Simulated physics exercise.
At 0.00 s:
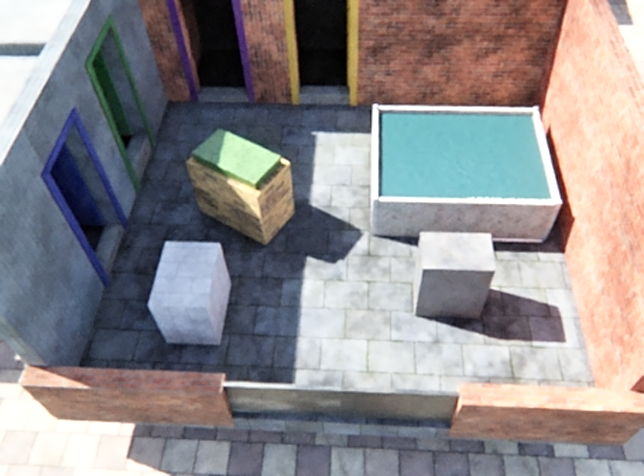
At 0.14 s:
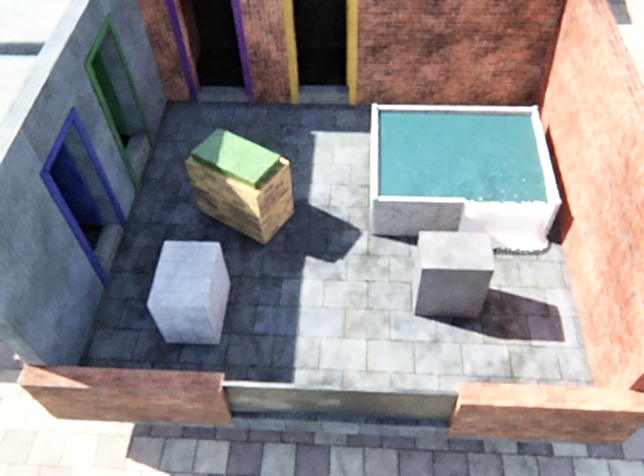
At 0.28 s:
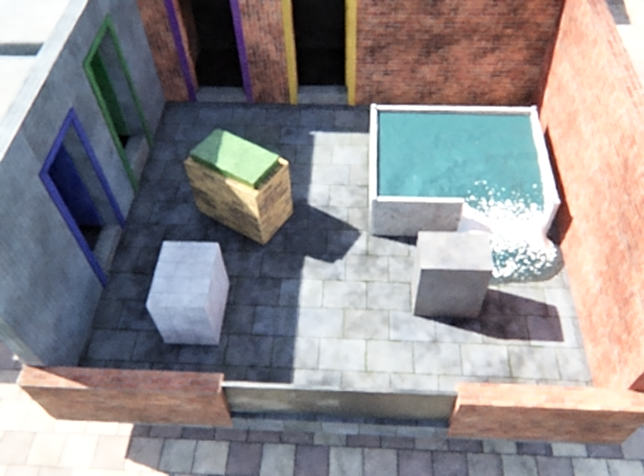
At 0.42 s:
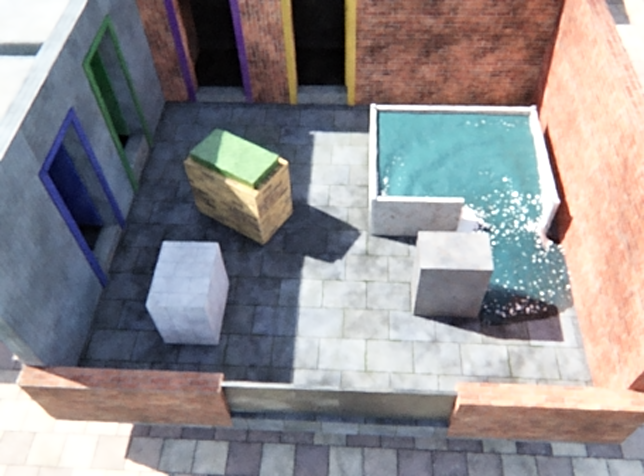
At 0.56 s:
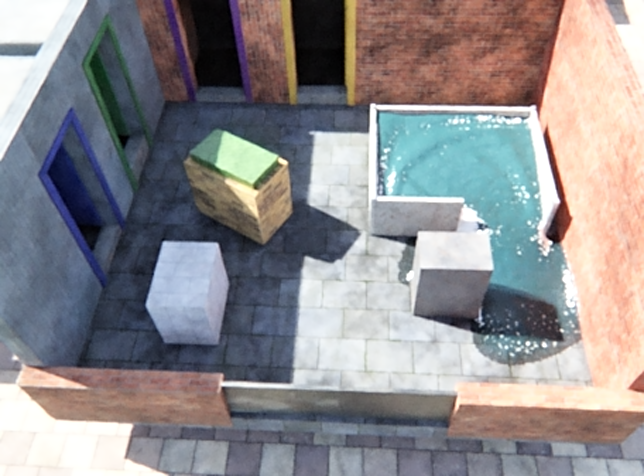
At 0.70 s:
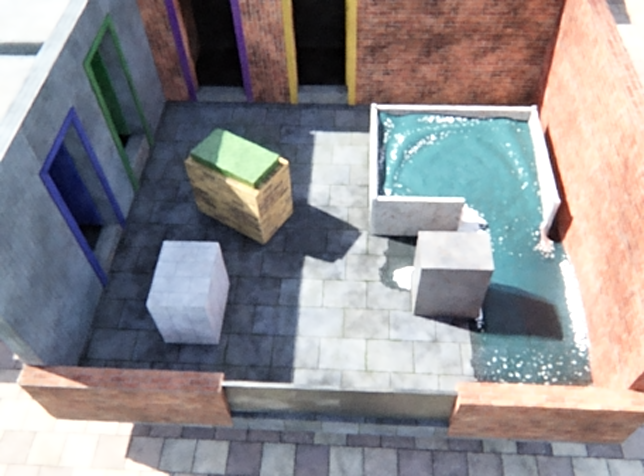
Teal water fills a white-walled tank at the back right of a paved yard, seen steeply from above and enclosed by brick and grey walls. A green-topped tan block and a white block stand left, near blue and green doorways, with purple and yellow ones behind and a grey block before the tank. Part of the tank's front wall gives way, and foaming water spreads forward around the grey block, while the camera stays still.
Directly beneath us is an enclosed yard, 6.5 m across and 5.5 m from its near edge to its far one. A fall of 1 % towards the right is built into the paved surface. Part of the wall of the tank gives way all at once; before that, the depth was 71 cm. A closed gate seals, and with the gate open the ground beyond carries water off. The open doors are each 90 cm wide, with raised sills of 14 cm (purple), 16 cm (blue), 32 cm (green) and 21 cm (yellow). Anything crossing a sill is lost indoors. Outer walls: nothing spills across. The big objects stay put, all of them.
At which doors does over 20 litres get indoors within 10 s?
My prediction: At the purple door the limit will not be crossed, at the blue door the limit will not be crossed, at the green door the limit will not be crossed, at the yellow door the limit will not be crossed.
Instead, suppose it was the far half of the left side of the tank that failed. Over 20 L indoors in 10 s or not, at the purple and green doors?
Result: Purple limit passed, green limit not passed.
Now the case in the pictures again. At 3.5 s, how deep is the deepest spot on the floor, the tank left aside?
It gets to some 35 cm.
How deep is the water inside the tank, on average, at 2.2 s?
Roughly 38 centimetres.
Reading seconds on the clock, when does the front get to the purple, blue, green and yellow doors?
Times: Purple 5.5 seconds, blue 4.0 seconds, green 4.0 seconds, yellow 5.5 seconds.
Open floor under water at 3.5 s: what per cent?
Roughly 55 % of the floor.
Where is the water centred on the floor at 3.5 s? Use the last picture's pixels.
About (427, 262).
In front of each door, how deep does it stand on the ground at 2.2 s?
You'd see purple at 0 cm, blue at 0 cm, green at 0 cm and yellow at 0 cm.
After 1.4 s water covers 20 % of the floor and is deepest (63 cm) near (587, 400); purple door not reached, blue door not reached, green door not reached, yellow door not reached.
After 2.2 s water covers 30 % of the floor and is deepest (53 cm) near (544, 412); purple door not reached, blue door not reached, green door not reached, yellow door not reached.
After 3.5 s water covers 55 % of the floor and is deepest (35 cm) near (484, 306); purple door not reached, blue door not reached, green door not reached, yellow door not reached.
After 6.0 s water covers 85 % of the floor and is deepest (22 cm) near (569, 321); purple door 9 cm at the sill, 0 L in, blue door 9 cm at the sill, 2 L in, green door 10 cm at the sill, 0 L in, yellow door 6 cm at the sill, 0 L in.
After 10.0 s water covers 95 % of the floor and is deepest (19 cm) near (529, 141); purple door 12 cm at the sill, 1 L in, blue door 9 cm at the sill, 2 L in, green door 5 cm at the sill, 0 L in, yellow door 11 cm at the sill, 0 L in.
